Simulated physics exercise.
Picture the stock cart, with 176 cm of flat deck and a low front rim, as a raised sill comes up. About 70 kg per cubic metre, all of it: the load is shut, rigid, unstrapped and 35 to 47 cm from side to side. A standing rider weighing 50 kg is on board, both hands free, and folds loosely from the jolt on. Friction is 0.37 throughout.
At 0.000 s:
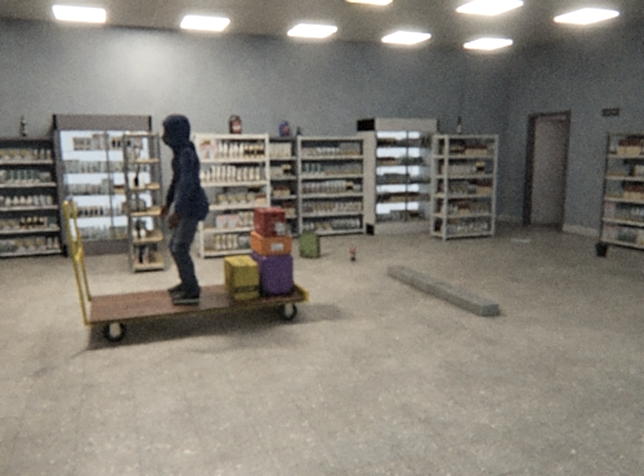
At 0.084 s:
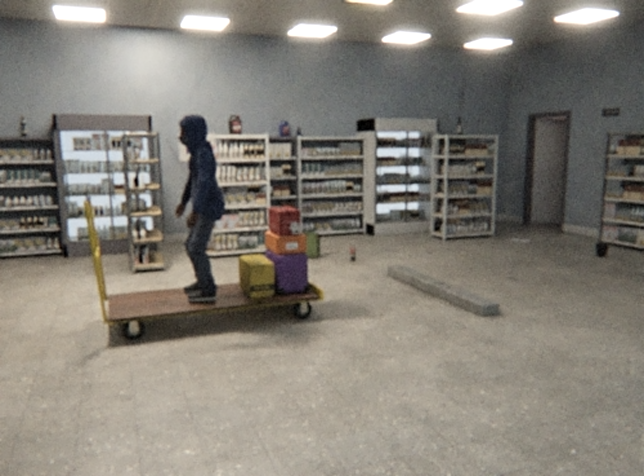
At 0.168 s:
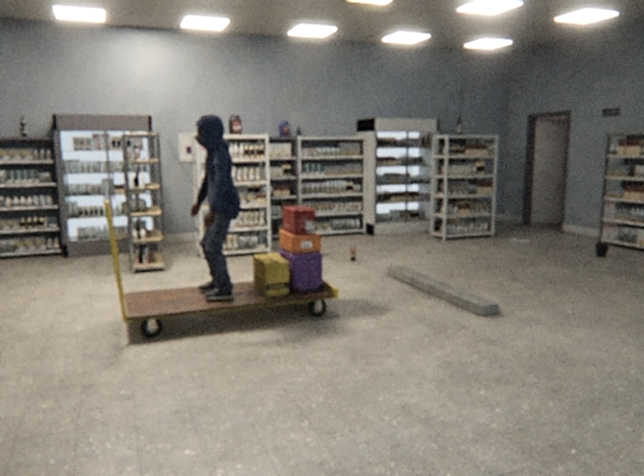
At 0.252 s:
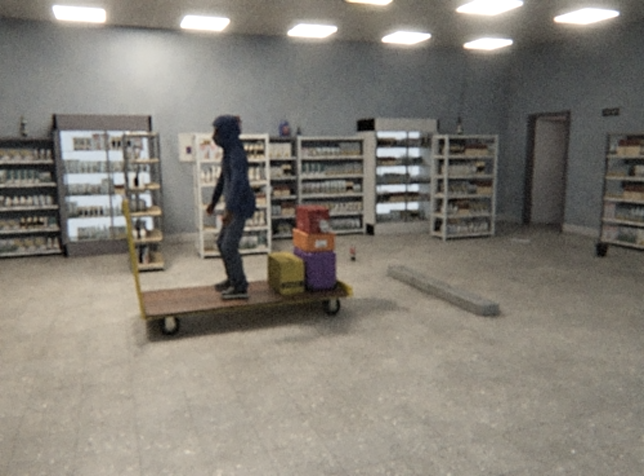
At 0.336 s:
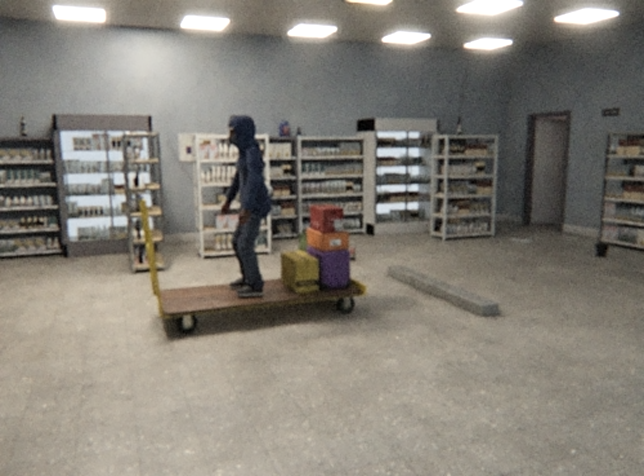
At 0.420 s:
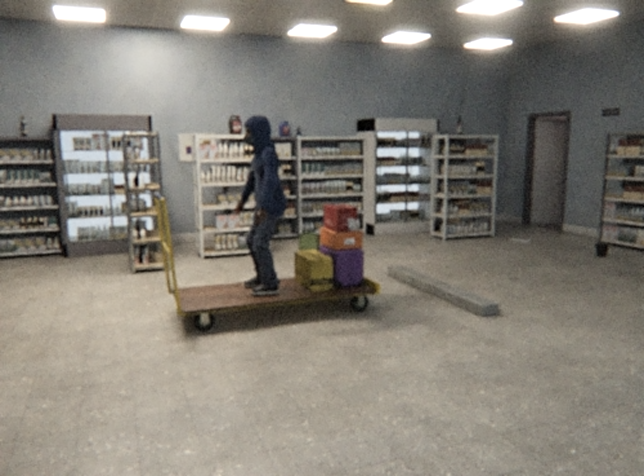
In a shop lined with stocked shelves, a person in a dark hood stood on a flat cart behind yellow, purple, orange and red boxes as it rolled steadily right, toward a low grey sill.
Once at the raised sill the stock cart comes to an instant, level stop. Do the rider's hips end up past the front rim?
It finishes on the deck.
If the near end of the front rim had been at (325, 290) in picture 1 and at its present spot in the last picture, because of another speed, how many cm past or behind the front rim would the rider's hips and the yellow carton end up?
The hips would stop 40 cm behind the front rim, the yellow one 40 cm behind it.
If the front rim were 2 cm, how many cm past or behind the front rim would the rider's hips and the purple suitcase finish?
You'd find the hips 50 cm beyond the rim and the purple item 30 cm beyond.
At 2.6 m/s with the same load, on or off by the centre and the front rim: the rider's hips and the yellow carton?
In that case hips off, yellow on.
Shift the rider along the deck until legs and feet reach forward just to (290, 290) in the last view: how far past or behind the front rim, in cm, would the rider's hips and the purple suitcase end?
Then hips 10 behind, purple 20 behind.
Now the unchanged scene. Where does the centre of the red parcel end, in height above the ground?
Height: Some 10 centimetres.
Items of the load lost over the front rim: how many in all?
A total of 2.
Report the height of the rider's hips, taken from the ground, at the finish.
They finish some 70 cm off the ground.
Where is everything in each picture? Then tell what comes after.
Hips (192, 207), yellow carton (241, 276), rim corner (307, 298); 155 cm short of the stop, in the first frame.
Hips (209, 206), yellow carton (256, 275), rim corner (322, 296); 141 cm short of the stop, in the second frame.
Hips (225, 205), yellow carton (270, 274), rim corner (337, 294); 127 cm short of the stop, in the third frame.
Hips (240, 205), yellow carton (285, 272), rim corner (351, 293); 113 cm short of the stop, in the fourth frame.
Hips (256, 204), yellow carton (299, 271), rim corner (365, 291); 99 cm short of the stop, in the fifth frame.
Hips (271, 203), yellow carton (313, 270), rim corner (379, 290); 85 cm short of the stop. Speed about 1.7 m/s, in the sixth frame.
Impact comes at 0.93 s.
After 1.18 s the rider's hips are 47 cm behind the rim, near (397, 223) in the last picture's view.
After 1.48 s the rider's hips are 38 cm behind the rim, near (404, 235) in the last picture's view.
After 1.93 s the rider's hips are 36 cm behind the rim, near (406, 233) in the last picture's view.
Final state at 3.9 s, past the rim, red parcel and orange tote; behind it, purple suitcase, yellow carton and the rider's hips.
